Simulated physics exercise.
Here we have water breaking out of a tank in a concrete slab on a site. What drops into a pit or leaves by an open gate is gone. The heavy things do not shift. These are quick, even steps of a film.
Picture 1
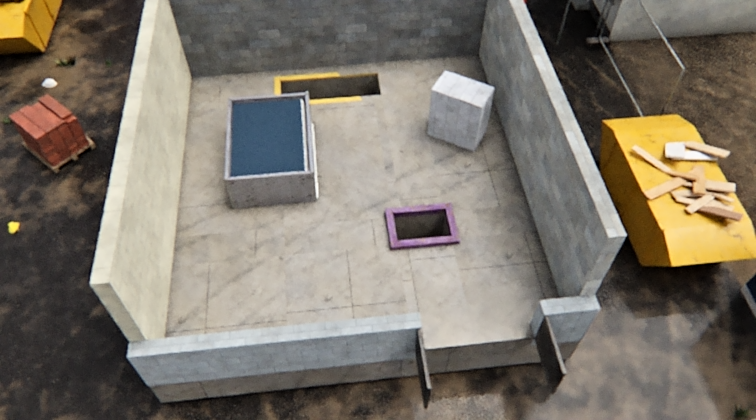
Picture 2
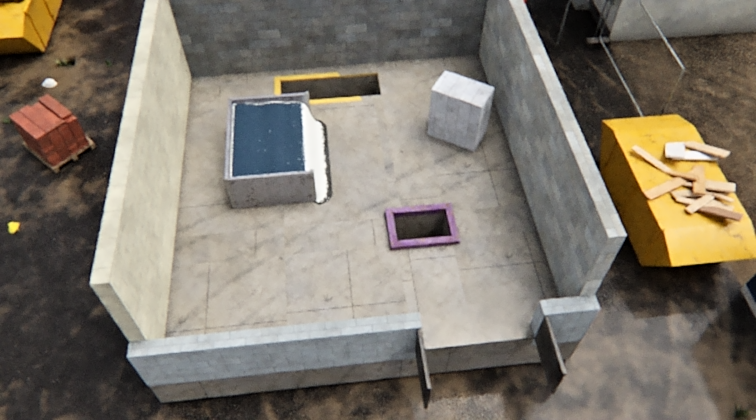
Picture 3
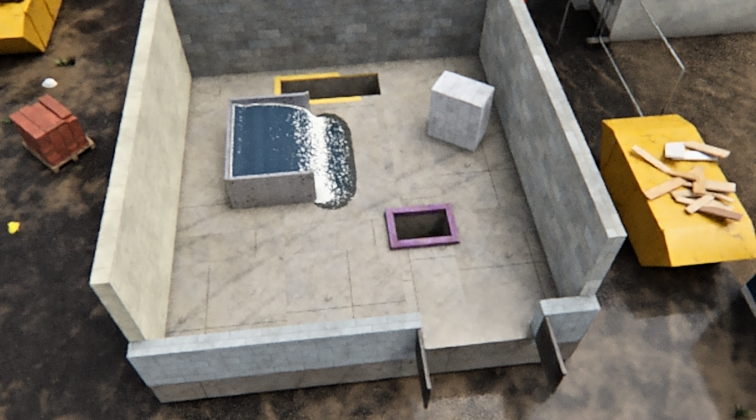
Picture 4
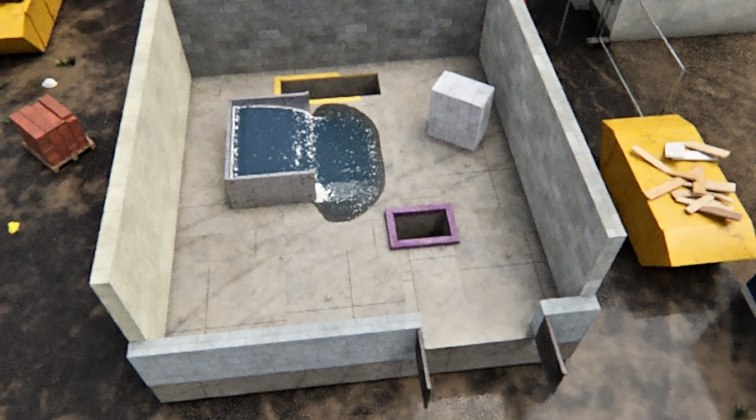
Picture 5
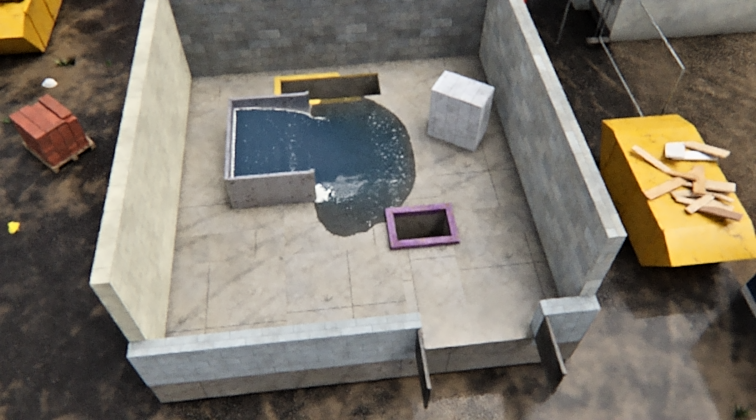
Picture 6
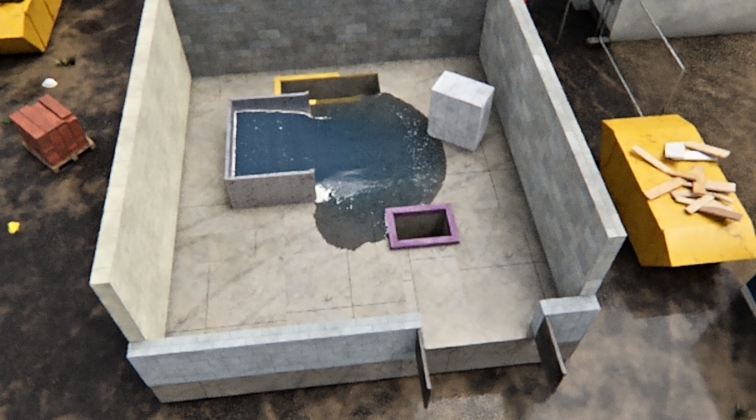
Water sits still in a grey tank on a walled concrete slab, then bursts through the tank's open right side in a white, foamy edge. It spreads rightward across the floor as a dark, rounded pool, widening until it reaches the purple-framed pit and the pale block.
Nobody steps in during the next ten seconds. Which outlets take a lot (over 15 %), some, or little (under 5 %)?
The gate takes more than 15 %; the purple pit takes less than 5 %; the yellow pit takes more than 15 %.
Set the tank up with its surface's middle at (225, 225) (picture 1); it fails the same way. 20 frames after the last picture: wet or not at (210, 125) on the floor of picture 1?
Answer: Clear.
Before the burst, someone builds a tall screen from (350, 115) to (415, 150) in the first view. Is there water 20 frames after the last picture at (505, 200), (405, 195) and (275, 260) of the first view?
In turn: Covered, covered, free of water.
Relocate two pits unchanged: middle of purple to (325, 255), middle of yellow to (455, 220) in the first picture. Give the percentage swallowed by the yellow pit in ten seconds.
In per cent: Yellow 45.
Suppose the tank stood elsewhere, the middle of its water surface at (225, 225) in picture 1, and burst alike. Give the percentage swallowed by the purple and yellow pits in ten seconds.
Parts in a hundred: Purple 14, yellow 12.
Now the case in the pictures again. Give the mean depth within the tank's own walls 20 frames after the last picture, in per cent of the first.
Roughly 12 per cent.
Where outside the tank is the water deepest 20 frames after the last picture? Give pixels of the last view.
I would point to (543, 311).
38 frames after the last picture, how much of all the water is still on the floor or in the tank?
Some 70 per cent.
A moment on, water covers 35 % of the floor; the gate 0 %, the purple pit 0 %, the yellow pit 2 %.
Next, water covers 45 % of the floor; the gate 0 %, the purple pit 1 %, the yellow pit 3 %.
Then, water covers 55 % of the floor; the gate 3 %, the purple pit 2 %, the yellow pit 5 %.
Later, water covers 65 % of the floor; the gate 14 %, the purple pit 2 %, the yellow pit 14 %.
In the end, water covers 80 % of the floor; the gate 20 %, the purple pit 2 %, the yellow pit 22 %.
